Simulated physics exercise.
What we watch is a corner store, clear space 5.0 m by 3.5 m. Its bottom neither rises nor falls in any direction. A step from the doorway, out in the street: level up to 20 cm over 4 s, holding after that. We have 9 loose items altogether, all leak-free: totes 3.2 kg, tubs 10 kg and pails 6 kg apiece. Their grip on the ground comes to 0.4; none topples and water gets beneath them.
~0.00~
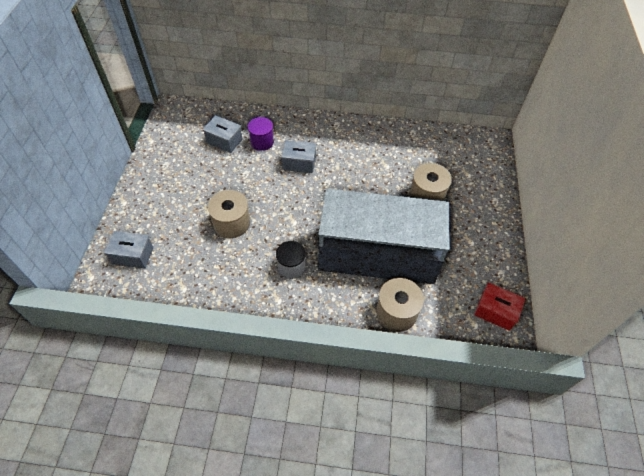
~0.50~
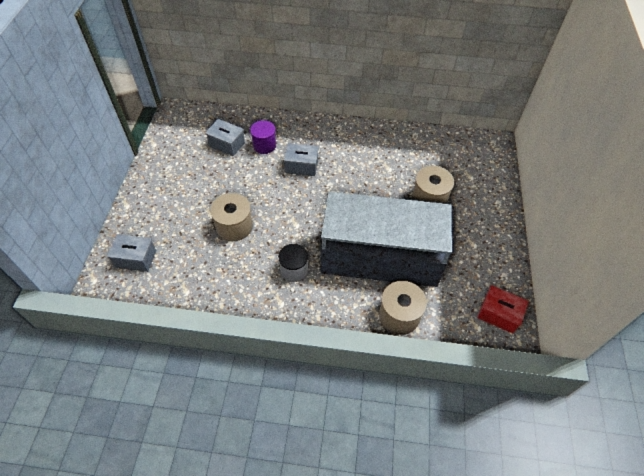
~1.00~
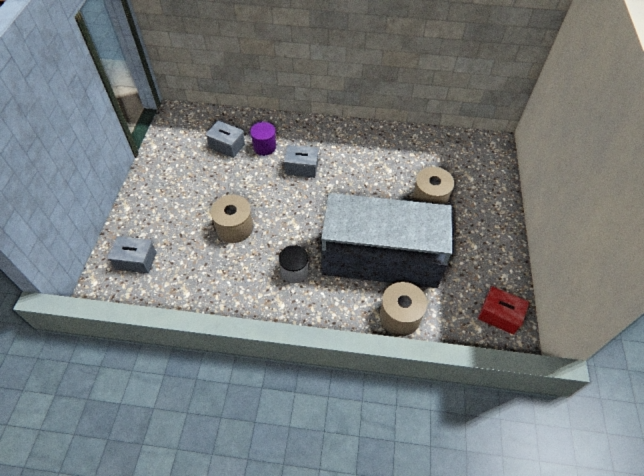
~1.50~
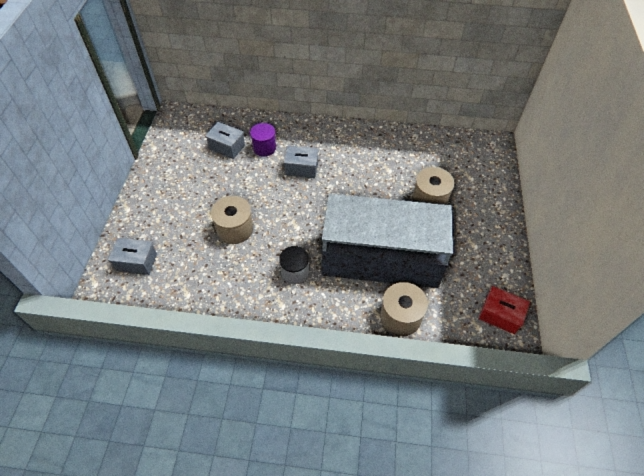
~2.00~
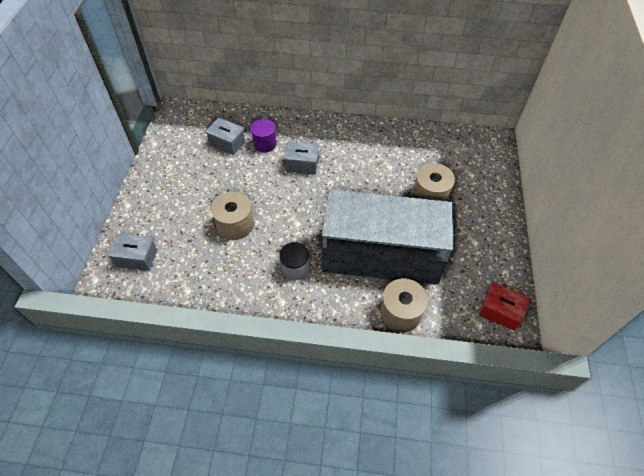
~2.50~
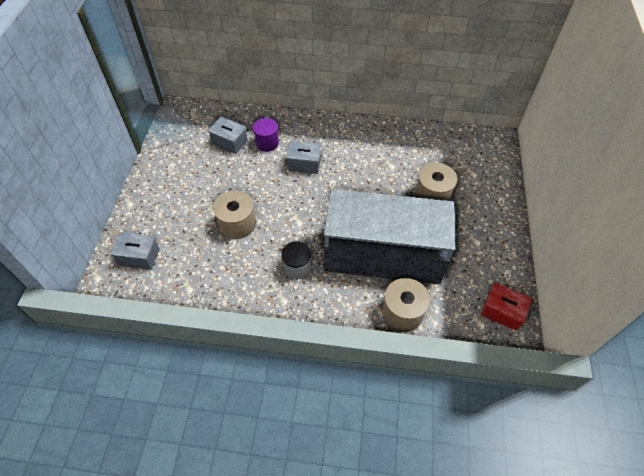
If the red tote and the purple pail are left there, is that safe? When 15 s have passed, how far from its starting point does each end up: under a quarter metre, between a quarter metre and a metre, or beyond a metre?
The red tote ends up beyond a metre away, the purple pail ends up beyond a metre away.
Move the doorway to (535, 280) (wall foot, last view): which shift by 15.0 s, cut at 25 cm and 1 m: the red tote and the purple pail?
Result - red tote displaced a long way, purple pail displaced a long way.
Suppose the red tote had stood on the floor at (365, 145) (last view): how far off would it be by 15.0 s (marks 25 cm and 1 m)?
Outcome - it ends up well away.
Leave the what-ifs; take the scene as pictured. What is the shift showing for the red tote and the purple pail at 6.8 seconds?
Roughly 0 and 100 cm.
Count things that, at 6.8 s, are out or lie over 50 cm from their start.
It comes to 3.
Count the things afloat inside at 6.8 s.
At that time the total is 2.
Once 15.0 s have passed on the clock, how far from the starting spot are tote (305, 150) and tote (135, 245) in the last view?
Net displacement, in order: 200 cm; 60 cm.
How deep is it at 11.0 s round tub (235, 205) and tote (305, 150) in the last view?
About 4 and 8 cm.
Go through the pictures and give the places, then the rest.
The first picture shows the red tote at (503, 302), on the bottom; the purple pail at (260, 126), on the bottom; 0.0 m2 under water; 0 of 9 have shifted.
The second picture shows the red tote at (506, 304) rests on the ground; the purple pail at (263, 129) rests on the ground; water covers 0.0 m2; 0 of 9 have shifted.
The third picture shows the red tote at (507, 305), on the bottom; the purple pail at (263, 131), on the bottom; 0.0 m2 under water; 0 of 9 have shifted.
The fourth picture shows the red tote at (507, 305) rests on the ground; the purple pail at (263, 132) rests on the ground; 0.0 m2 under water; 0 of 9 have shifted.
The fifth picture shows the red tote at (507, 302), on the bottom; the purple pail at (263, 128), on the bottom; 0.0 m2 under water; 0 of 9 have shifted.
The sixth picture shows the red tote at (509, 302), on the bottom; the purple pail at (265, 127), on the bottom; 0.3 m2 under water; 0 of 9 have shifted.
After 3.5 s the red tote is near (509, 302), 0.0 m from its start, aground; the purple pail is near (266, 127), 0.0 m from its start, aground; 0 afloat.
After 6.8 s the red tote is near (509, 302), 0.0 m from its start, aground; the purple pail is near (340, 145), 1.0 m from its start, aground; 2 afloat.
After 11.0 s the red tote is near (440, 327), 0.8 m from its start, afloat; the purple pail is near (423, 206), 2.3 m from its start, afloat; 5 afloat.
After 15.0 s the red tote is near (259, 306), 2.6 m from its start, afloat; the purple pail is near (394, 286), 2.7 m from its start, afloat; 8 afloat.
